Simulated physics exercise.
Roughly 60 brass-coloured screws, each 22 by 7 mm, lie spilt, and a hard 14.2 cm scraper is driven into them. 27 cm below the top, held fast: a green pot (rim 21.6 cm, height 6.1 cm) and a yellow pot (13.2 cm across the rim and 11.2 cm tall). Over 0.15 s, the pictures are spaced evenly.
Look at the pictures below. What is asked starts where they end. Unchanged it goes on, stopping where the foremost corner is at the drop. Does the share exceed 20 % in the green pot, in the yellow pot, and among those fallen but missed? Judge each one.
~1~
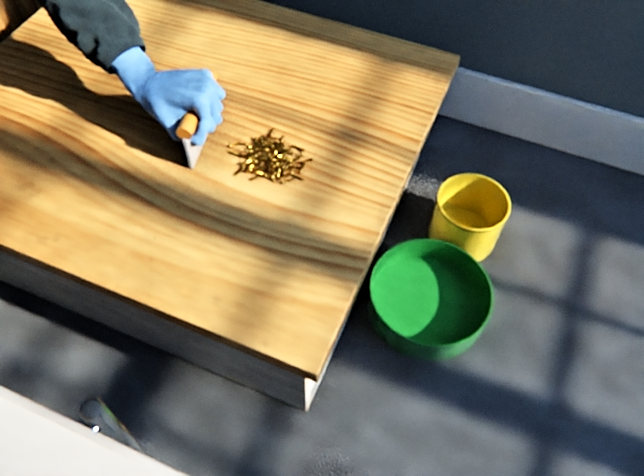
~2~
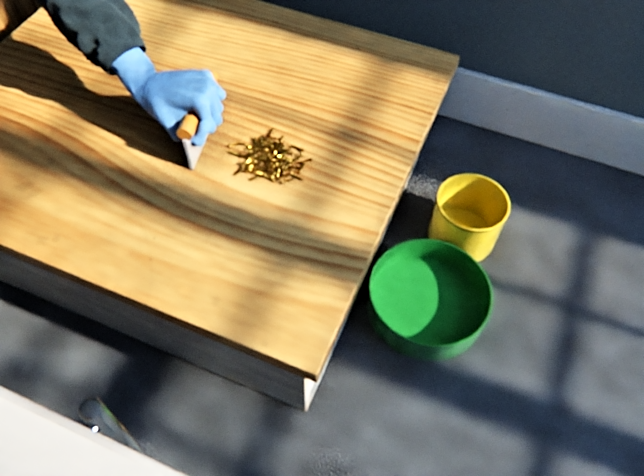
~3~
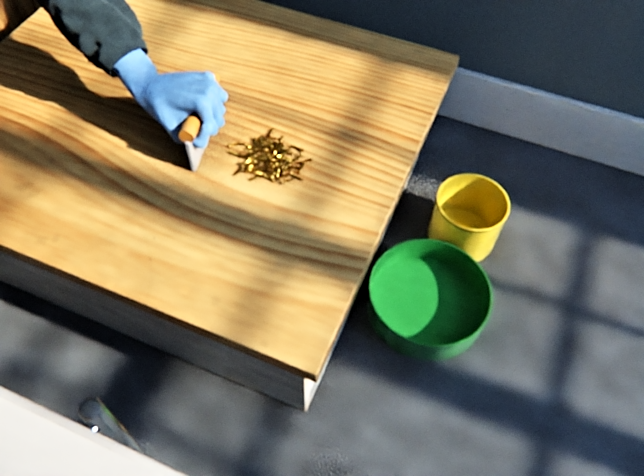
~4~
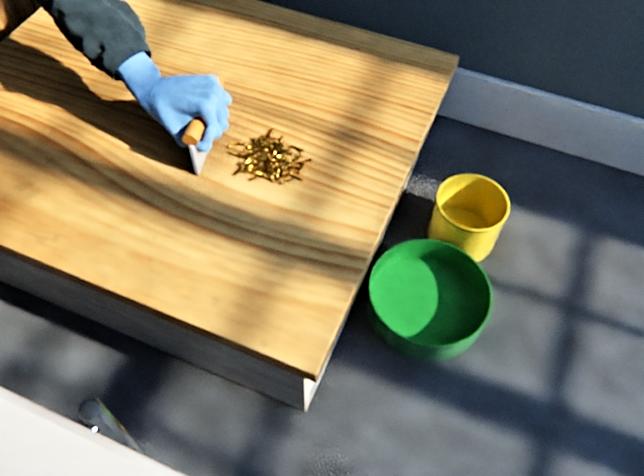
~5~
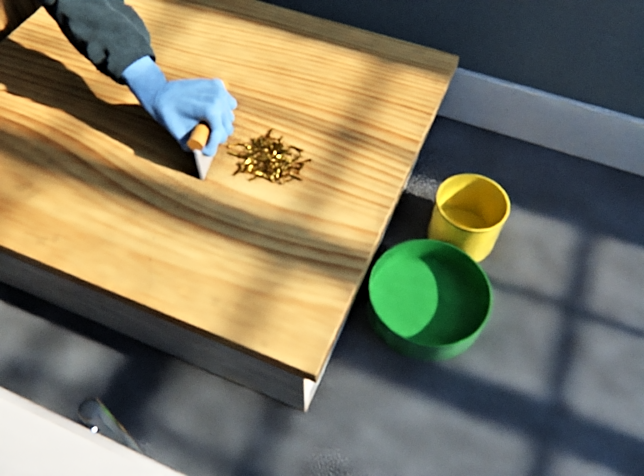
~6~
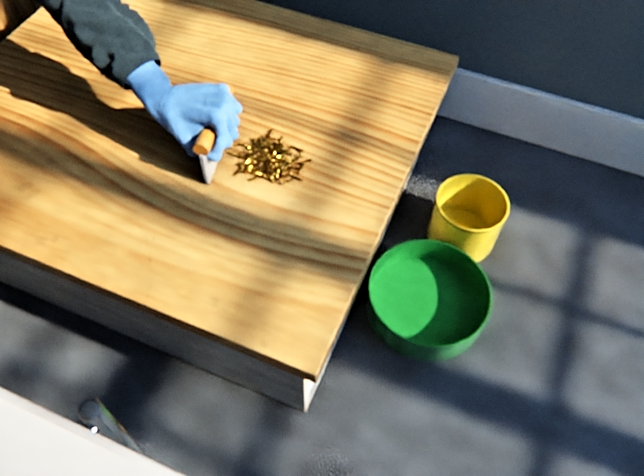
Green pot: Does not; yellow pot: Does not; missed: Does not.
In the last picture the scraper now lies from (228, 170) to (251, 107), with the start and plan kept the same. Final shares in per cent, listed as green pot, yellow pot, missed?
Final split - green pot 65, yellow pot 0, missed 5.
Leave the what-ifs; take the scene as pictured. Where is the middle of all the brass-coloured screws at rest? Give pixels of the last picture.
Near pixel (324, 175).
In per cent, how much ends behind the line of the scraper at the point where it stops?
Around 80 percent.
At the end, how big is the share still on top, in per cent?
I'd estimate some 85 per cent at the end.
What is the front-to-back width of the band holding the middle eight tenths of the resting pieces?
I'd guess near 12 cm, give or take.
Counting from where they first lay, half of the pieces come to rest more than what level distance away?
That comes to about 8 cm.
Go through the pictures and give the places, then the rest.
The first frame shows scraper from (186, 144) to (212, 85); moved 0.0 cm; 0 pieces shifted; middle of the spill at (270, 160); green pot at (431, 289); yellow pot at (474, 201).
The second frame shows scraper from (187, 145) to (213, 86); moved 0.2 cm; 0 pieces shifted; middle of the spill at (269, 160).
The third frame shows scraper from (189, 147) to (215, 87); moved 0.8 cm; 0 pieces shifted; middle of the spill at (269, 160).
The fourth frame shows scraper from (192, 150) to (218, 90); moved 1.7 cm; 0 pieces shifted; middle of the spill at (269, 160).
The fifth frame shows scraper from (197, 155) to (223, 94); moved 3.0 cm; 0 pieces shifted; middle of the spill at (269, 161).
The sixth frame shows scraper from (203, 160) to (228, 99); moved 4.3 cm; 0 pieces shifted; middle of the spill at (269, 161); green pot at (430, 290); yellow pot at (473, 202).
Then, 0.32 s after the last picture, scraper 18 cm from its start, spill 11 cm wide; still on top 100 %.
Then, 0.65 s after the last picture, scraper 33 cm from its start, spill 15 cm wide; still on top 100 %.
Then, 0.92 s after the last picture, scraper 34 cm from its start, spill 17 cm wide; green pot 5 %, off the edge, not caught 10 %, still on top 85 %.
In the end, green pot 10 %, yellow pot 0 %, fallen but missed 10 %, still on top 85 %.
